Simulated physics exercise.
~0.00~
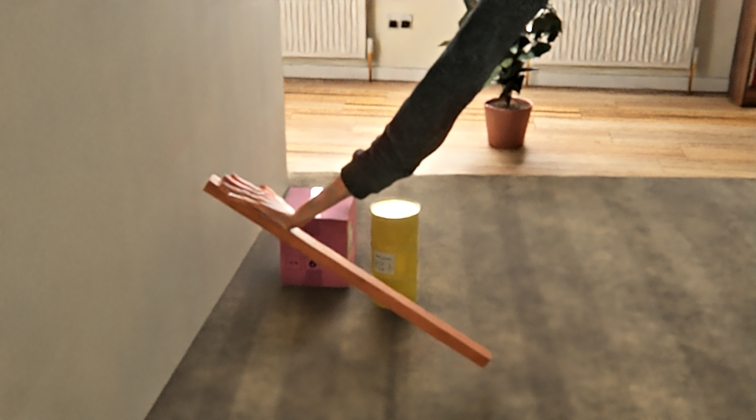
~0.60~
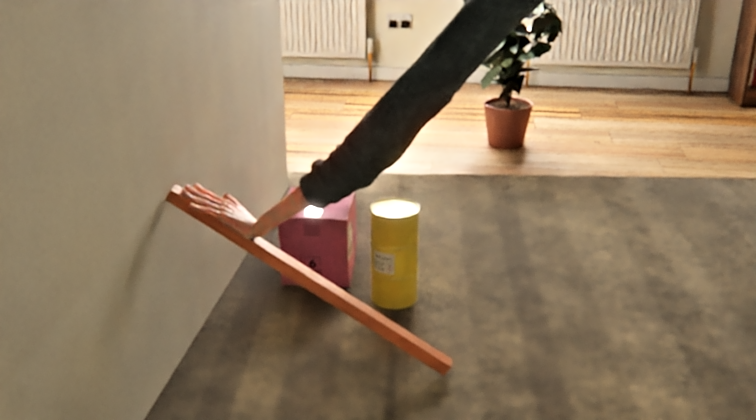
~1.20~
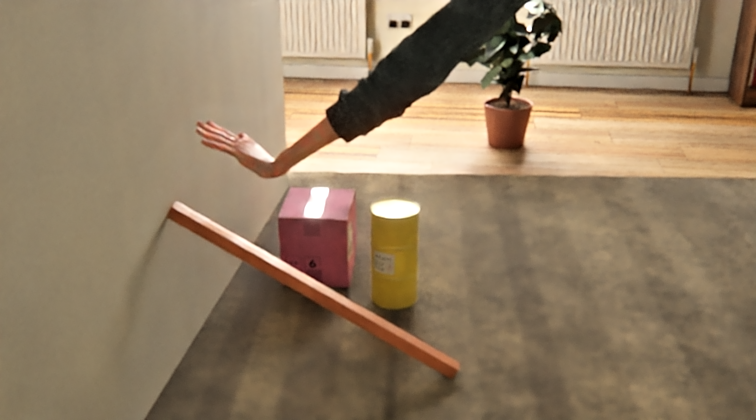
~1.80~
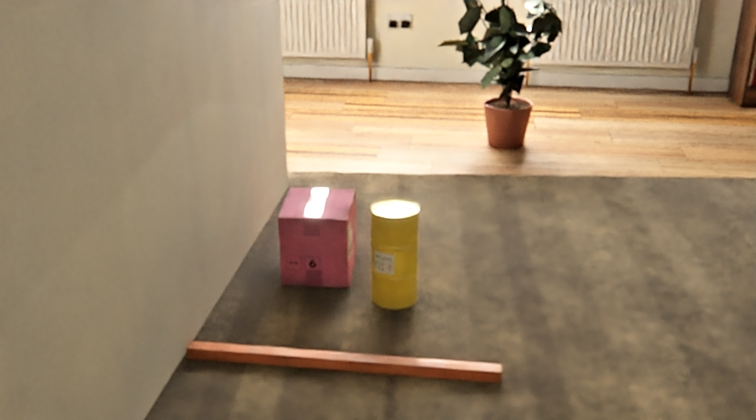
In a room with a bare pale wall on the left, a fixed view looks slightly down across a dark floor toward wooden boards, radiators and a potted plant. A pink box sits near the wall with a yellow canister just to its right, and in front of them a hand holds a long orange pole at a slant. The hand moves the pole left until its upper end meets the wall. It then lets go and draws back, and the pole slides down. It ends lying flat across the floor, while the box and canister remain in place.
